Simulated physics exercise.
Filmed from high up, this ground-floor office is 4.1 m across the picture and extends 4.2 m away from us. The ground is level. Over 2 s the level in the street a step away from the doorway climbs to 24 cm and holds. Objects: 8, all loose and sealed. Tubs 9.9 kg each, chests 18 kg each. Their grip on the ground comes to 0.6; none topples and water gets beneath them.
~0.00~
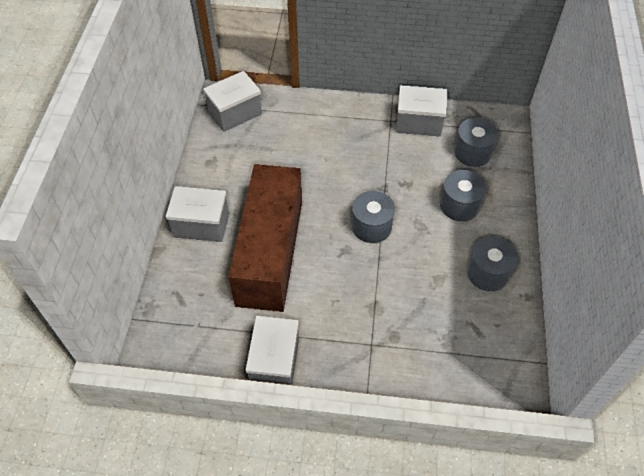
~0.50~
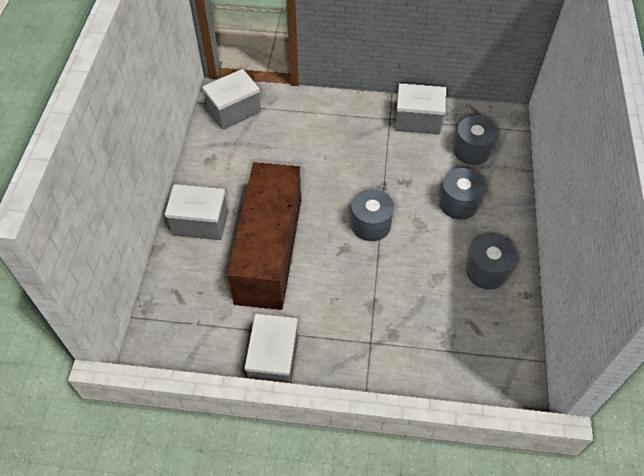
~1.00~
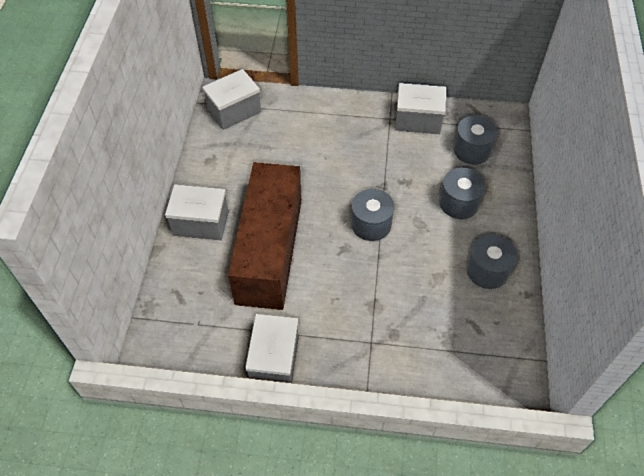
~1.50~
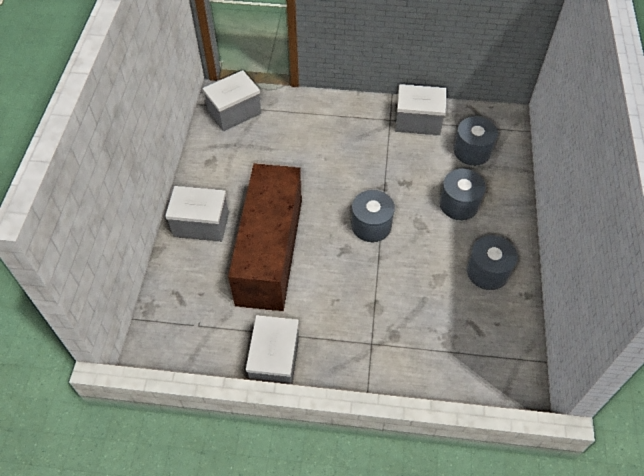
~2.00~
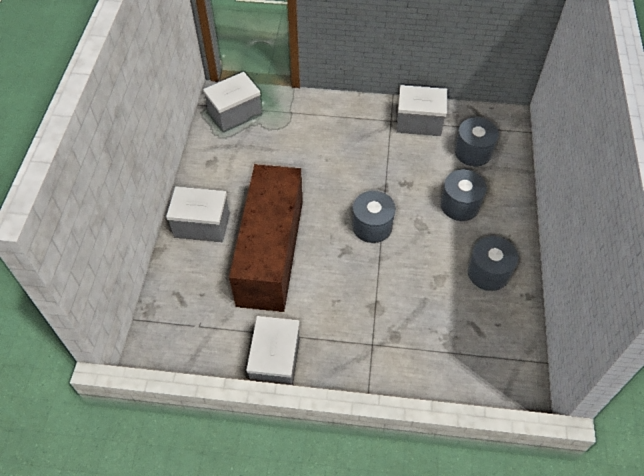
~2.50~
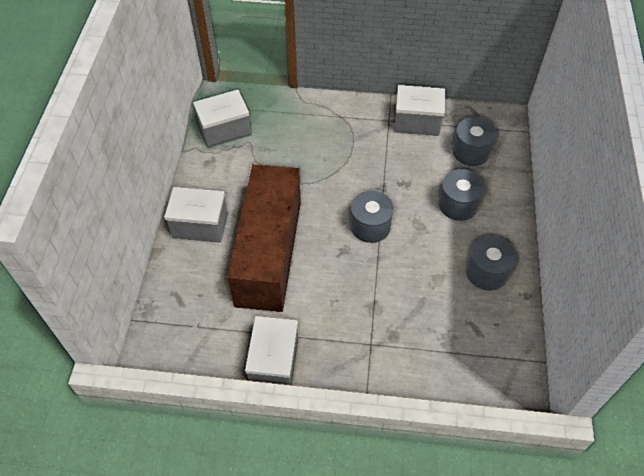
Greenish water rising outside a walled office, then spreading in through the doorway and shifting the nearest pale chest slightly.
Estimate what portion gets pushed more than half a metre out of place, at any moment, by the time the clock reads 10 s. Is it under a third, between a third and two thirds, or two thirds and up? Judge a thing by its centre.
It is between a third and two thirds.
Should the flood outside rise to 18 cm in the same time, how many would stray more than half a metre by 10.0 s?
It would come to 2 of them.
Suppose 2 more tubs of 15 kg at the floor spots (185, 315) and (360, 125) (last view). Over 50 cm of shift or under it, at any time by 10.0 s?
So the first ends up beyond that distance while the second ends up within that distance.
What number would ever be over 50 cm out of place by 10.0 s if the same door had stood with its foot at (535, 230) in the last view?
Then 4.
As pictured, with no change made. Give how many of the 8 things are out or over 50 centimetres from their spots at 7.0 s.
The number I get is 3.
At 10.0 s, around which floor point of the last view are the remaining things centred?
They average out to somewhere around (442, 235).
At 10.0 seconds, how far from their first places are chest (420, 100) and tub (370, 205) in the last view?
Respectively 0 and 80 centimetres.
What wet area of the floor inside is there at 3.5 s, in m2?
Somewhere around 6.0 m2, roughly.
After 3.5 s 1 of 8 are over 50 cm from their spots; 0 afloat.
After 4.5 s 2 of 8 are over 50 cm from their spots; 1 afloat.
After 7.0 s 3 of 8 are over 50 cm from their spots; 1 afloat.
After 10.0 s 4 of 8 are over 50 cm from their spots, and 4 have been at some point; 5 afloat.
